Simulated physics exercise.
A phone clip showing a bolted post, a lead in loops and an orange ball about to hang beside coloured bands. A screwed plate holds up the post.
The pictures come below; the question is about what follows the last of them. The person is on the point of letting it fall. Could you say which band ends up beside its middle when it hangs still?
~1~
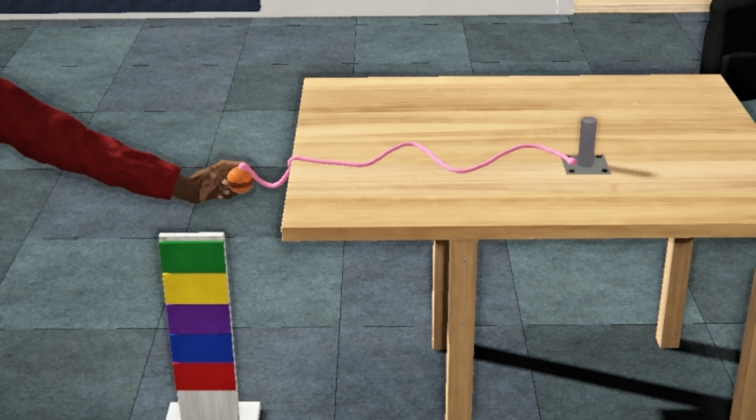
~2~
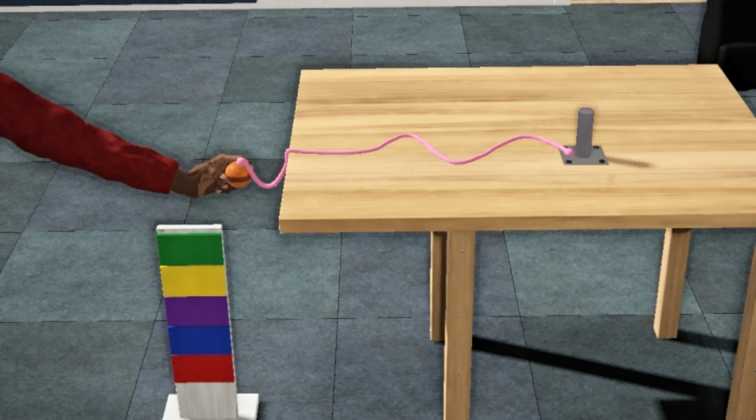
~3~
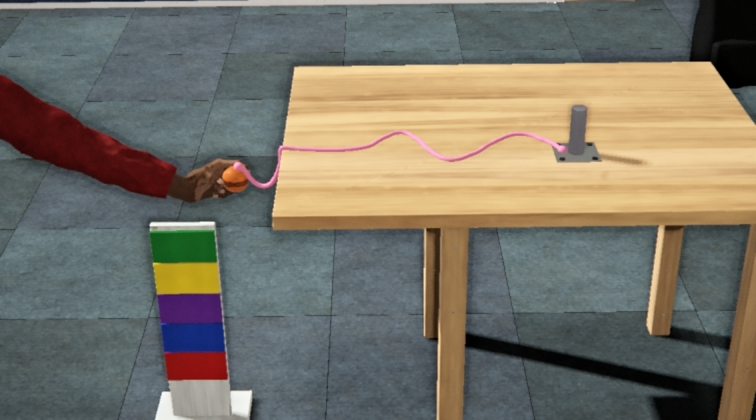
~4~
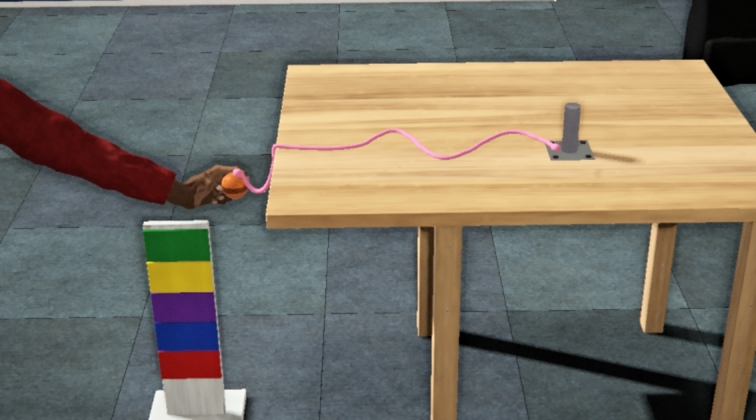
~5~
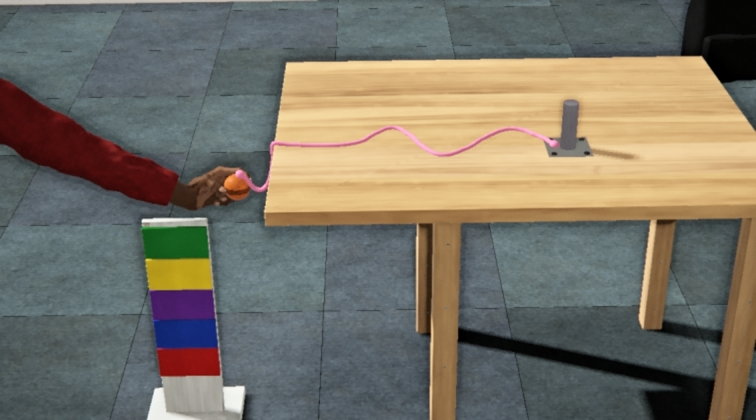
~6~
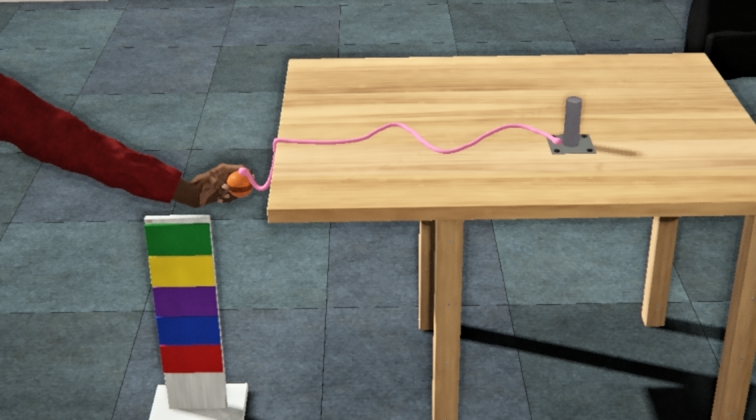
Sure, it is purple.
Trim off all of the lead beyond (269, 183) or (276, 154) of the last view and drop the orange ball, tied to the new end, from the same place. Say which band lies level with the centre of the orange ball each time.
Try by try it comes out as yellow; green.
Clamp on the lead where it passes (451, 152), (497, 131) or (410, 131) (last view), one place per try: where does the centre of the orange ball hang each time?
Pixel spots, one per try: About (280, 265), (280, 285), (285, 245).
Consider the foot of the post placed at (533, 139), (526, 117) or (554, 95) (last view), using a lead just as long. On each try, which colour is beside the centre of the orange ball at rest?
First try: Blue; second try: Blue; third try: Purple.
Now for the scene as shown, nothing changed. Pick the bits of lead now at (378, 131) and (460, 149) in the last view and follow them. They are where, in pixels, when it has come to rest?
First near (295, 141), second near (418, 143).
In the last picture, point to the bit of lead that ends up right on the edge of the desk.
Position: Approx. (368, 137).
Soon after, ball near (257, 290); level with purple.
Then, ball near (310, 306); level with purple.
Further on, ball near (276, 308); level with purple.
At rest, ball near (284, 310); level with purple. Its middle rests at the purple band.
